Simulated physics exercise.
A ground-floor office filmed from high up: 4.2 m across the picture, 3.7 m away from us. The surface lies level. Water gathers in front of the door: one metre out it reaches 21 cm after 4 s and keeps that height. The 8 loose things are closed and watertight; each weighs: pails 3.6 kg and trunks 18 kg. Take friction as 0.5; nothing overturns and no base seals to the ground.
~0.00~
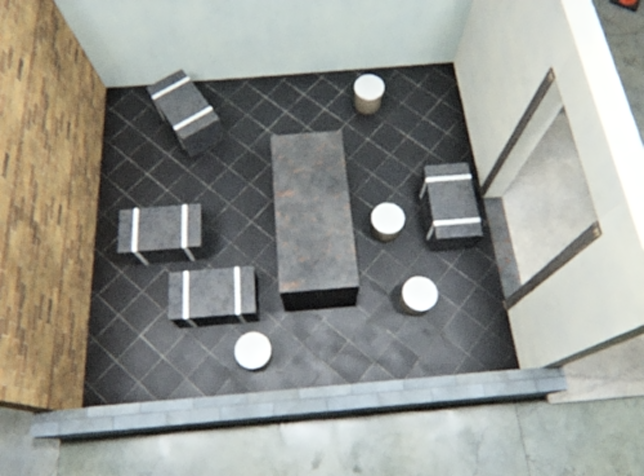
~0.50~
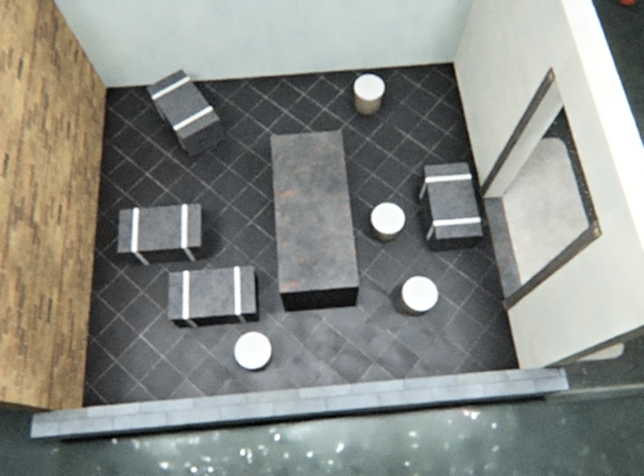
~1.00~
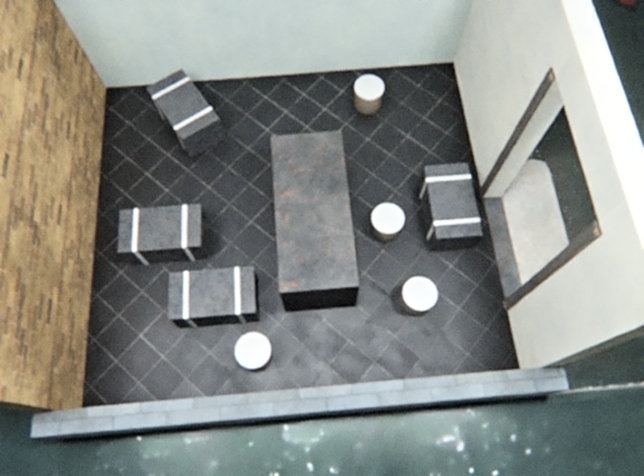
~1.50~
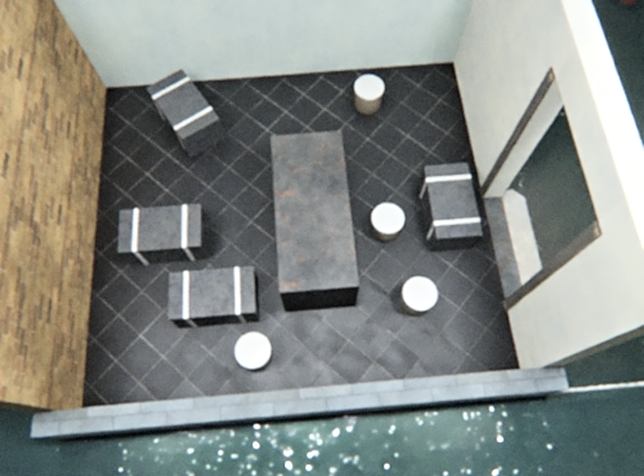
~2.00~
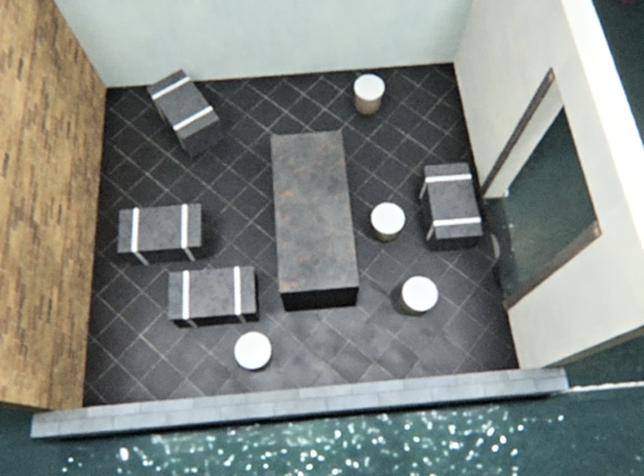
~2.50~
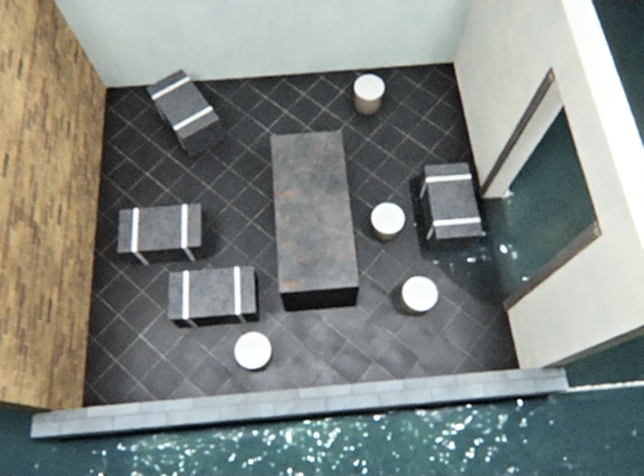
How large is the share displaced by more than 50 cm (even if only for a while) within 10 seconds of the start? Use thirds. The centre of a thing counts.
It is between one and two thirds.
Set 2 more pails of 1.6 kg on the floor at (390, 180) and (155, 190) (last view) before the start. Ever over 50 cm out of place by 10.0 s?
In that order: Over, under.
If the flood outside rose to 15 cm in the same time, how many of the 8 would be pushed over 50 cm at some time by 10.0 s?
In that case 4 of them.
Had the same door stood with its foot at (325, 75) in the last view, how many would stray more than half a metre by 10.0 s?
In that case 6 of them.
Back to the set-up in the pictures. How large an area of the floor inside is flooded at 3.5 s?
About 2.0 m2.
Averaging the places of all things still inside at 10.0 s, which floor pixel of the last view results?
Near (253, 195).
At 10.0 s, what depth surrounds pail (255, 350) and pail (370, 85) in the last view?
About 5 and 6 cm.
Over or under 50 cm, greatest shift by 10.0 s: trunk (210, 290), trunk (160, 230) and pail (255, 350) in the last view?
In turn: Less, short of it, over.
After 3.5 s 0 of 8 are over 50 cm from their spots; 0 afloat.
After 4.5 s 2 of 8 are over 50 cm from their spots; 1 afloat.
After 7.0 s 4 of 8 are over 50 cm from their spots; 5 afloat.
After 10.0 s 4 of 8 are over 50 cm from their spots, and 5 have been at some point; 5 afloat.
